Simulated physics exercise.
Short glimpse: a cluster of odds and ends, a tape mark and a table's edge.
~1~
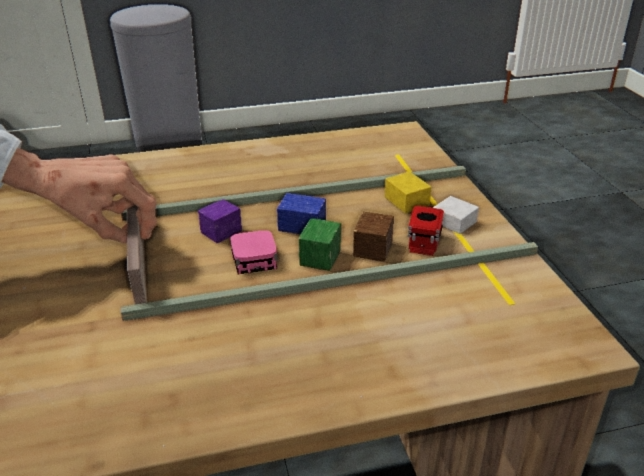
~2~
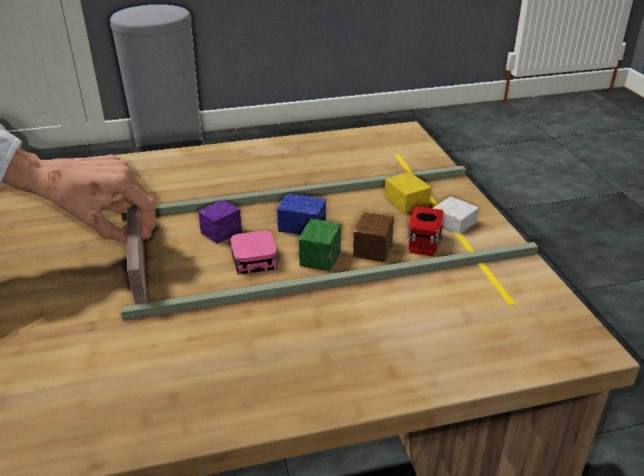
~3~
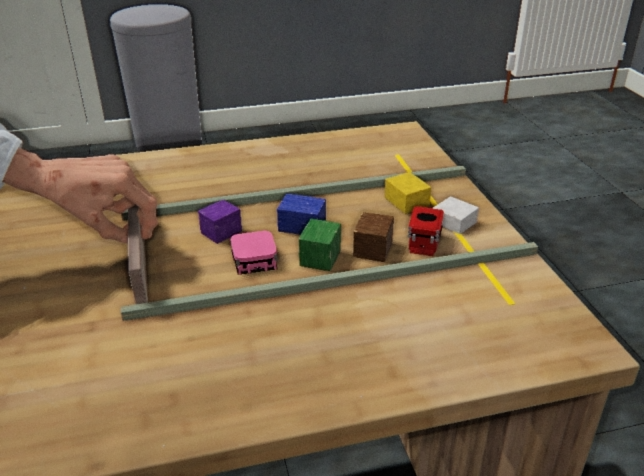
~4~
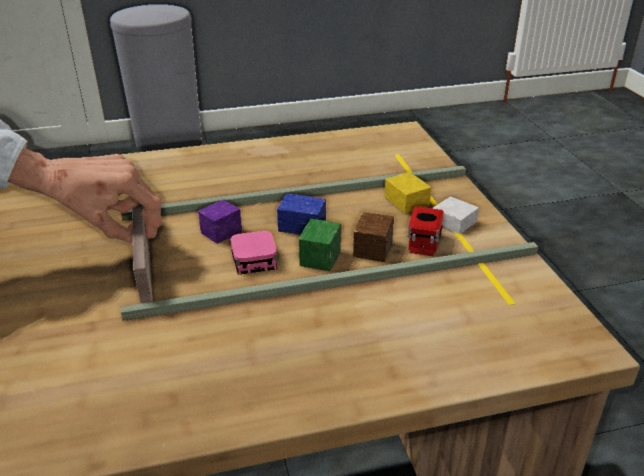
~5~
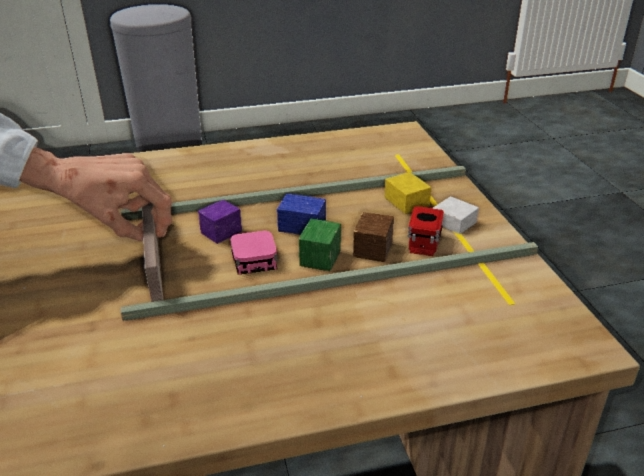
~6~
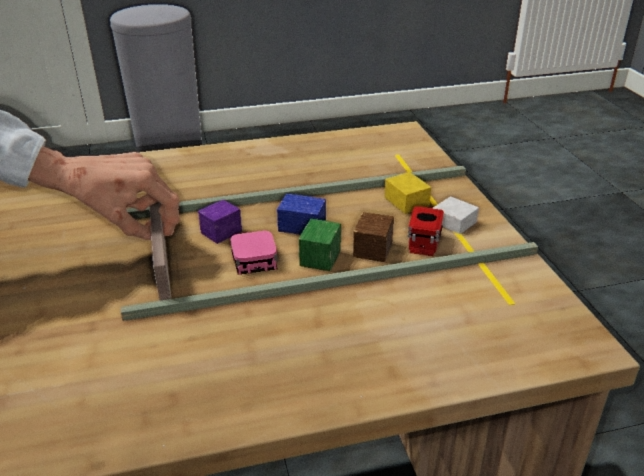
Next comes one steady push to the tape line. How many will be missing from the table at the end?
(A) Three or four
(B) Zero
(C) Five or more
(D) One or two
Three or four.
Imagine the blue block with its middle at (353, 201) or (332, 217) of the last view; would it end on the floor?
Well, the blue block sits tight the first time and sits tight the second time.
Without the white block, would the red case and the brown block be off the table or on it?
The red case ends up below while the brown block ends up below.
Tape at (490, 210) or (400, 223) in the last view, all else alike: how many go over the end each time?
It would be 8 and 1.
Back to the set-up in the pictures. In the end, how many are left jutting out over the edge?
The count is 2.
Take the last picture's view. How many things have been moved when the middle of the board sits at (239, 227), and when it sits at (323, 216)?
2, then 7.
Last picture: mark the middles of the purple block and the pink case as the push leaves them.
Positions - first (451, 194), then (472, 221).
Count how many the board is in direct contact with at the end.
Tally at the end: 2.
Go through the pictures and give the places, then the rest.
White block (455, 215); yellow block (407, 192); red case (426, 230); board (136, 241); tape (445, 217), in the first picture.
Yellow block (407, 193); brown block (374, 237), in the second picture.
Red case (425, 230); pink case (254, 253), in the third picture.
White block (455, 215); board (142, 241), in the fourth picture.
Yellow block (407, 193); blue block (302, 215), in the fifth picture.
White block (455, 215); yellow block (407, 193); red case (425, 230); board (159, 238); tape (445, 217), in the sixth picture.
Early on, none off yet; white block at rest near (455, 215); yellow block at rest near (407, 193); red case at rest near (425, 230).
Finally, the number that fall off is three or four; lost, brown block, red case, yellow block and white block.
